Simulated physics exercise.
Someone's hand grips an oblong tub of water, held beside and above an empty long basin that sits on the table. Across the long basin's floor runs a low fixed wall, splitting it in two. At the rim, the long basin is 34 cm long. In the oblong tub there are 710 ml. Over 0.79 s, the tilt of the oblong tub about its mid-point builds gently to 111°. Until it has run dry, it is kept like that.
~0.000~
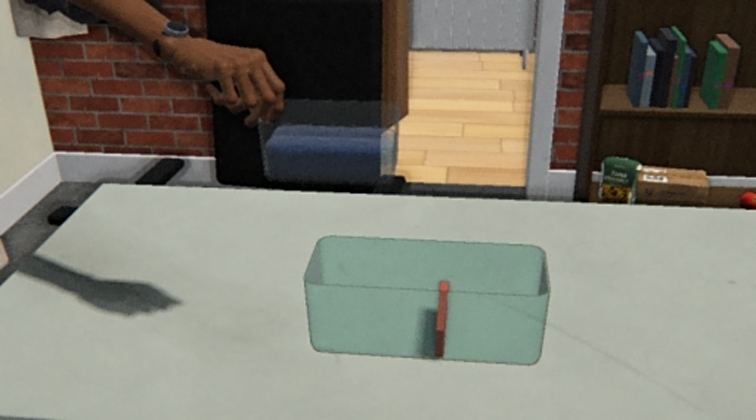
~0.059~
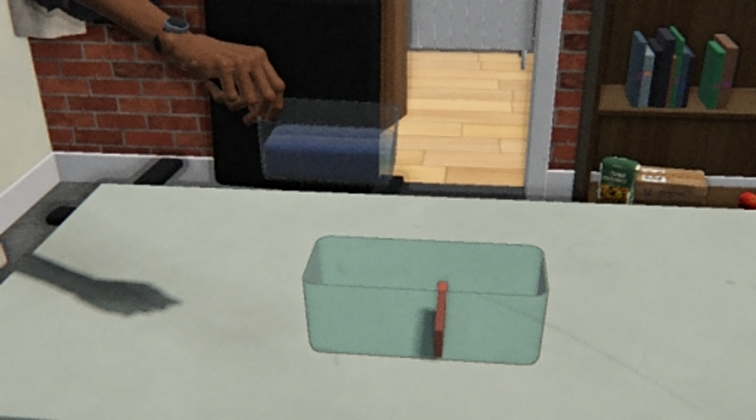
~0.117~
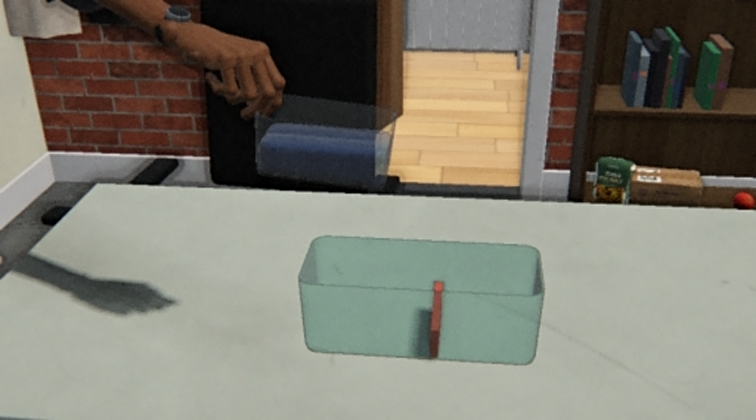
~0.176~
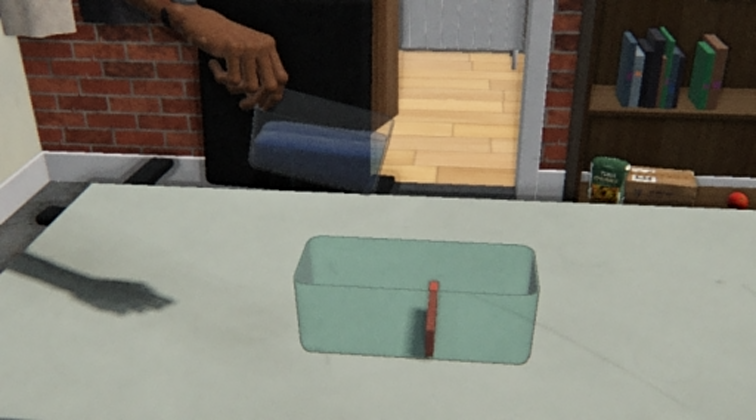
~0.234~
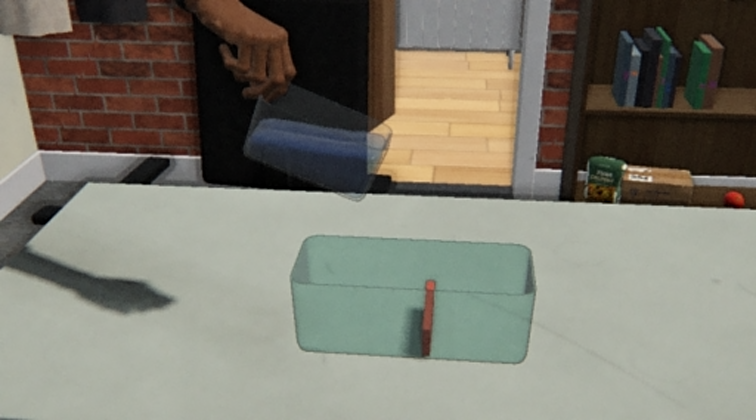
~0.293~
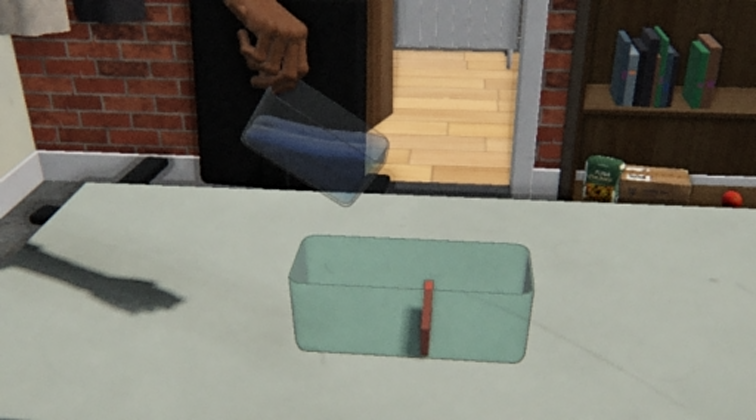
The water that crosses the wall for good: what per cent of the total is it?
It is about 35 per cent of the total.
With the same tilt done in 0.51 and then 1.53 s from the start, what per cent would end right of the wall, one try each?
15 then 50 %.
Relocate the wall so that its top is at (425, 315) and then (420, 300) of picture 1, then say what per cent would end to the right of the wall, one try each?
Around 55 and 60 percent, in that order.
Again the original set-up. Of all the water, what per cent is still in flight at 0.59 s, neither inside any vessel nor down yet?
My guess is roughly 52 %.
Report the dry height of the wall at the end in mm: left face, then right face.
The left side gives some 30 mm, the right side some 34 mm.
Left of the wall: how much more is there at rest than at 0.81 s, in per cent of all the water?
About 12 percent.
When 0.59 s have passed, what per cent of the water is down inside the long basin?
At that time the basin holds about 28 per cent of the liquid.
By 0.59 s the tilt is 95° and 21 per cent is still to pour, 8 is left of the wall and 21 right of it.
By 0.81 s the tilt is 111° and 5 per cent is still to pour, 49 is left of the wall and 36 right of it.
By 1.04 s the tilt is 111° and 0 per cent is still to pour, 60 is left of the wall and 35 right of it.
By 1.29 s the tilt is 111° and 0 per cent is still to pour, 61 is left of the wall and 35 right of it.
At rest 61 per cent lies left of the wall, 35 right of it and 4 outside.
